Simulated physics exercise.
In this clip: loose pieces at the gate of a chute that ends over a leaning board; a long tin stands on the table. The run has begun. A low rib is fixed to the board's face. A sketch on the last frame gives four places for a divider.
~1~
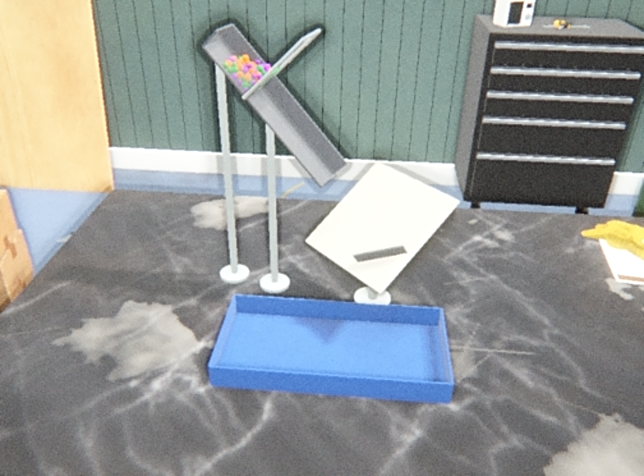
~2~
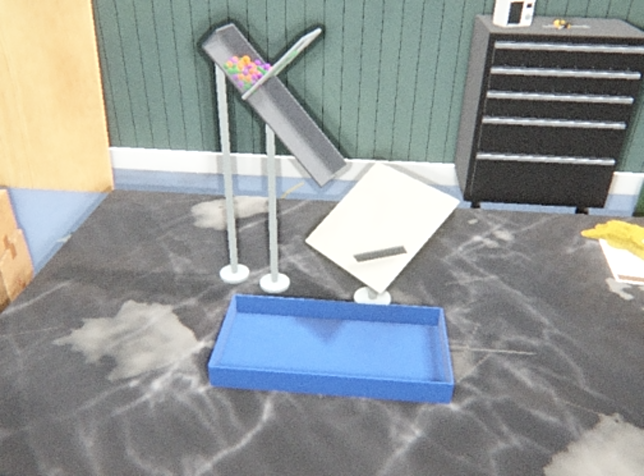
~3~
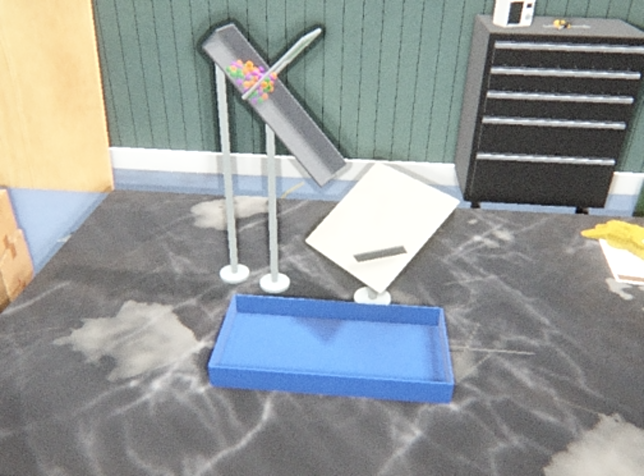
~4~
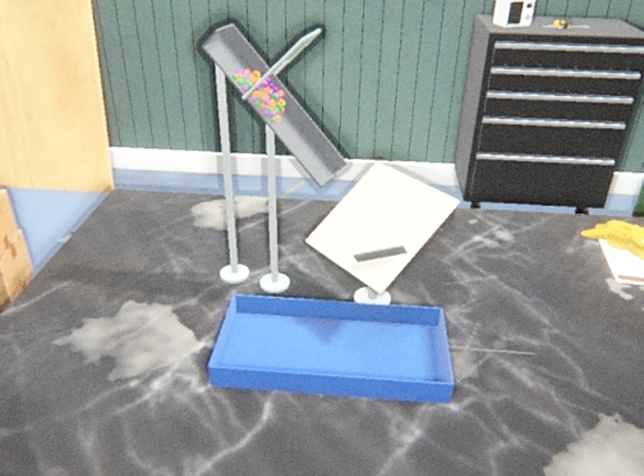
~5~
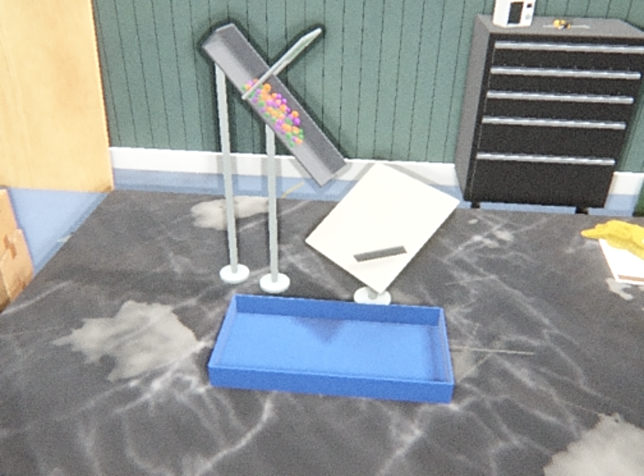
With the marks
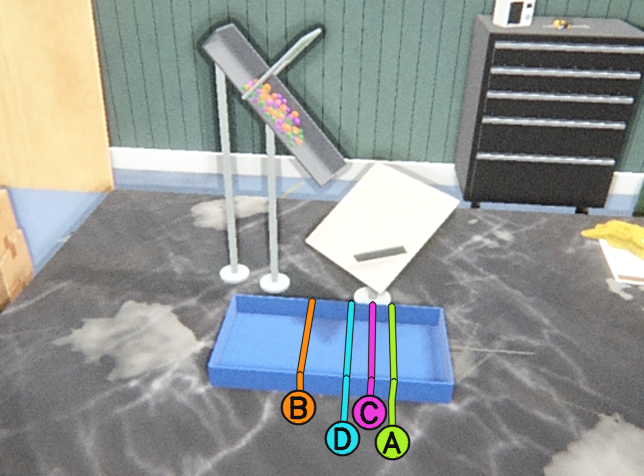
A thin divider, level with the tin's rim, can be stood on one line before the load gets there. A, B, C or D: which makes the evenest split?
Choose B.
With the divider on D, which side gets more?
The left side.
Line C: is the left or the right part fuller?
The left side.
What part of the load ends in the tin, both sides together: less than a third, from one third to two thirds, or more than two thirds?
It is more than two thirds.
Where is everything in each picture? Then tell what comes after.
The first frame shows load behind the gate (250, 74), round plastic beads; lip of the chute (327, 182), sloping fairly steeply.
The second frame shows middle of the board (378, 222), tilted fairly steeply; middle of its low edge (340, 265); of its high edge (415, 180).
The third frame shows front corners of the tin (209, 366) and (453, 384), empty; front of the load (260, 100).
The fourth frame shows middle of the load (264, 96); its front (277, 119), roughly a third of the way to the lip; rib from (403, 246) to (353, 255).
The fifth frame shows middle of the load (275, 110); its front (298, 141), roughly half of the way to the lip.
On the marked copy, line A crosses the front rim at (393, 380); line B crosses the front rim at (300, 373); line C crosses the front rim at (371, 378); line D crosses the front rim at (346, 376).
If A is chosen, of what is caught, almost all on the left of the divider, about a tenth on the right.
If B is chosen, of what is caught, roughly a third on the left of the divider, roughly two thirds on the right.
If C is chosen, of what is caught, almost all on the left of the divider, about a tenth on the right.
If D is chosen, of what is caught, the larger part on the left of the divider, about a tenth on the right.
